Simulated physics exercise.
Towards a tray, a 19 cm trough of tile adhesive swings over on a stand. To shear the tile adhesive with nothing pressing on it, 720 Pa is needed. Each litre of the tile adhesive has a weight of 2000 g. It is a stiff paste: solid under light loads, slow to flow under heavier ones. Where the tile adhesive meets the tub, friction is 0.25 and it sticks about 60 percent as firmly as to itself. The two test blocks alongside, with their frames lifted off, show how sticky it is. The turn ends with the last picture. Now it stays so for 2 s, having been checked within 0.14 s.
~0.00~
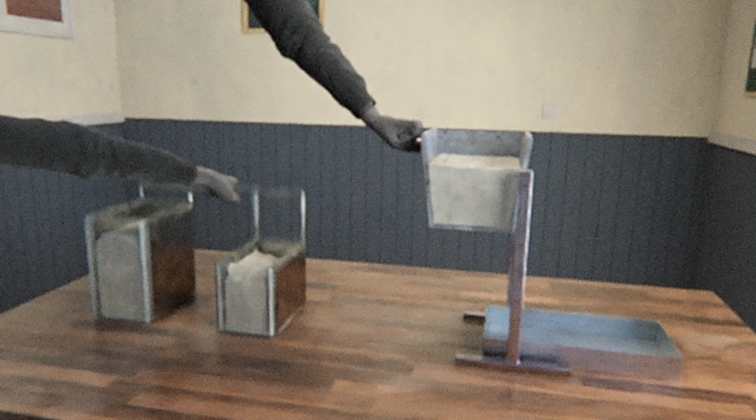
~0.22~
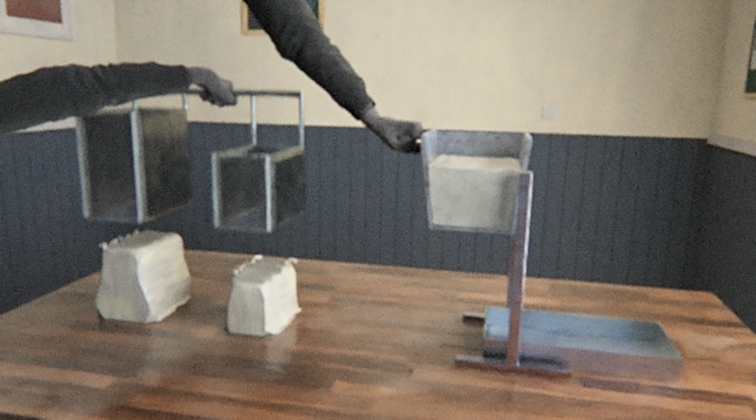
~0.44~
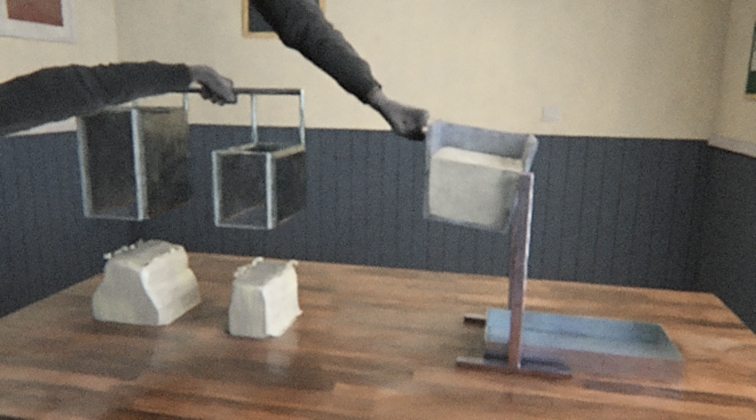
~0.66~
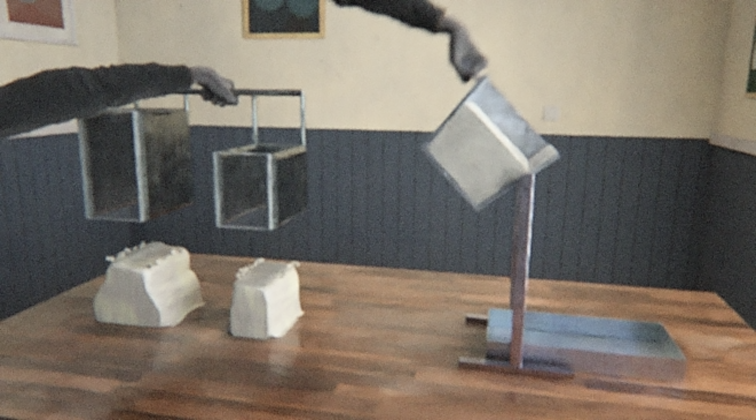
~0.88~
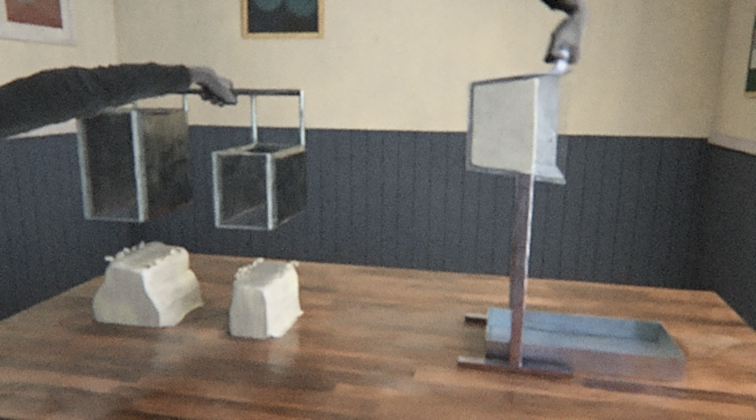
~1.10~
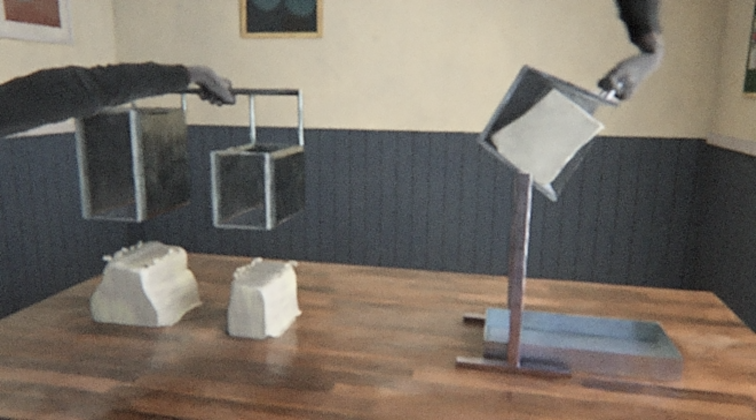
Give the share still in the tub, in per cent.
0 %.
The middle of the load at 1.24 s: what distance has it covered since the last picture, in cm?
Around 13 cm.
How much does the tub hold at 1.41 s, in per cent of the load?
Close to 0 in a hundred.
By 1.24 s, the tub is at 119 degrees and holds 35 %.
By 1.41 s, the tub is at 119 degrees and holds 0 %.
By 1.58 s, the tub is at 119 degrees and holds 0 %.
By 1.75 s, the tub is at 119 degrees and holds 0 %.
By 3.10 s, at the end, the tub is at 119 degrees and holds 0 %.
